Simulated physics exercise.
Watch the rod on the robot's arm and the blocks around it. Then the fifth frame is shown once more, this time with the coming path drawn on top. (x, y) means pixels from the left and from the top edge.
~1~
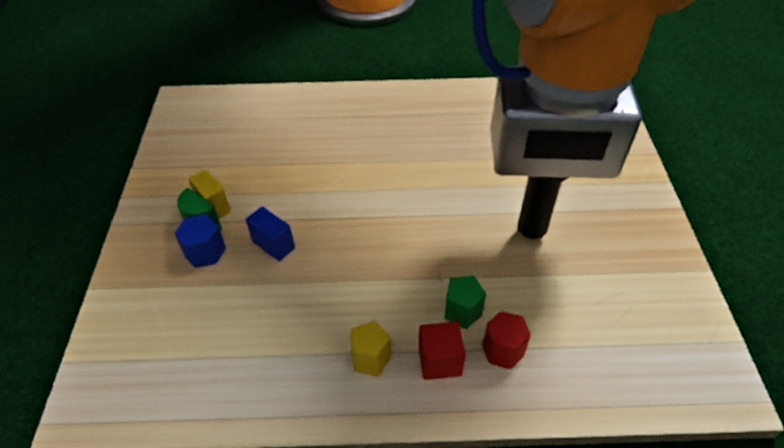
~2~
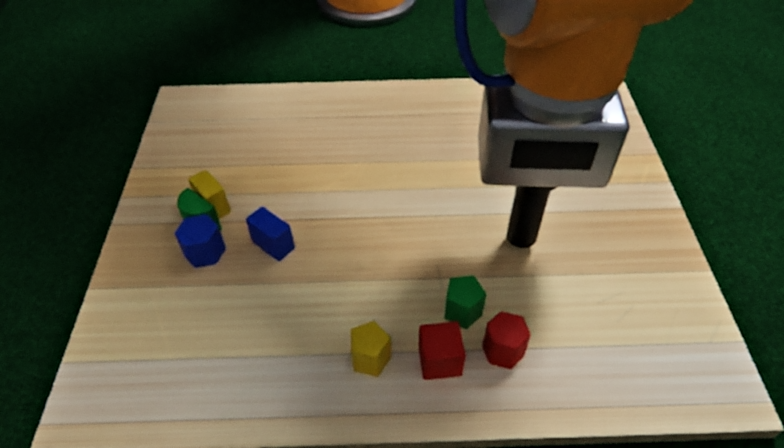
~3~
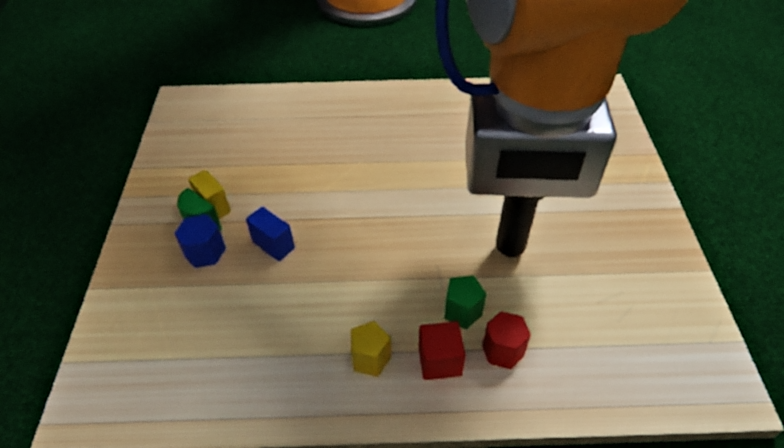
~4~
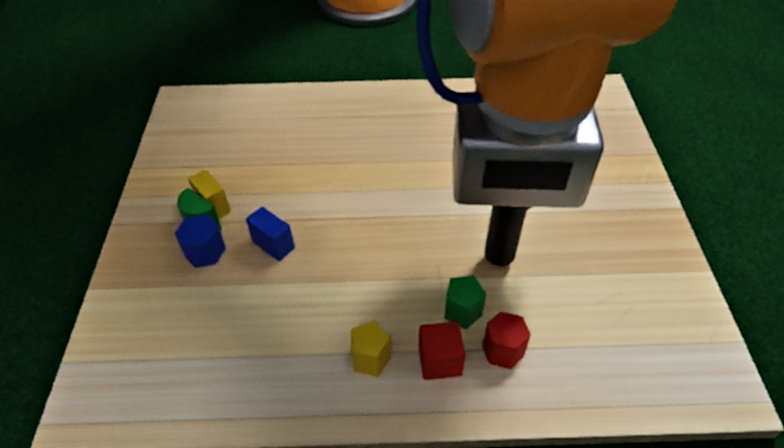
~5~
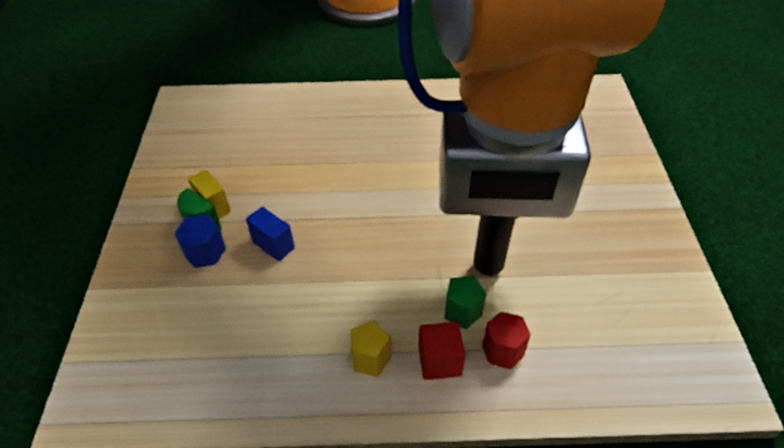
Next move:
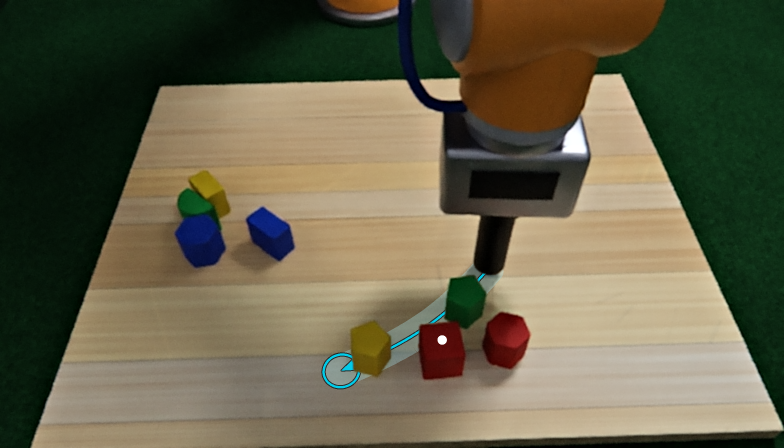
The robot arm moved its black rod slowly down and to the left over the wooden board, drawing close to the green block beside the red and yellow ones, while all the blocks stayed still.
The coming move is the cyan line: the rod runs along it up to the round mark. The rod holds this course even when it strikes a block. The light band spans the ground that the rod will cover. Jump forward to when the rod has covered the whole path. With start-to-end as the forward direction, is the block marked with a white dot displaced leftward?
That would be a yes.
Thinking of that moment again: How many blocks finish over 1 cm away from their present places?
My best guess is that three blocks or more move over 1 cm.
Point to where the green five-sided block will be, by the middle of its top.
About (442, 338).
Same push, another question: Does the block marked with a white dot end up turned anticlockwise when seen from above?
No, it doesn't check out.
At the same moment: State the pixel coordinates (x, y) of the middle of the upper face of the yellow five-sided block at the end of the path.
Roughly at (303, 366).
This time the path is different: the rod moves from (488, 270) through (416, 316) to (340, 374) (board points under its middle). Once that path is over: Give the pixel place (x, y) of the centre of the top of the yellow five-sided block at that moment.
Its top middle is near (326, 389).
Drawn move, from (488, 270) by way of (450, 308) and (401, 343) to (341, 371); the dot is on the red square piece.
On the path given first. One third of the way, rod (450, 302); red square piece (441, 355), turned 20° clockwise; green five-sided block (452, 320), turned 35° anticlockwise.
Two thirds of the way, rod (401, 336); red square piece (441, 375), turned 20° clockwise; green five-sided block (442, 338), turned 95° anticlockwise.
At the end, rod (340, 364); yellow five-sided block (303, 366); red square piece (441, 375), turned 20° clockwise; green five-sided block (442, 338), turned 95° anticlockwise; red six-sided block still.
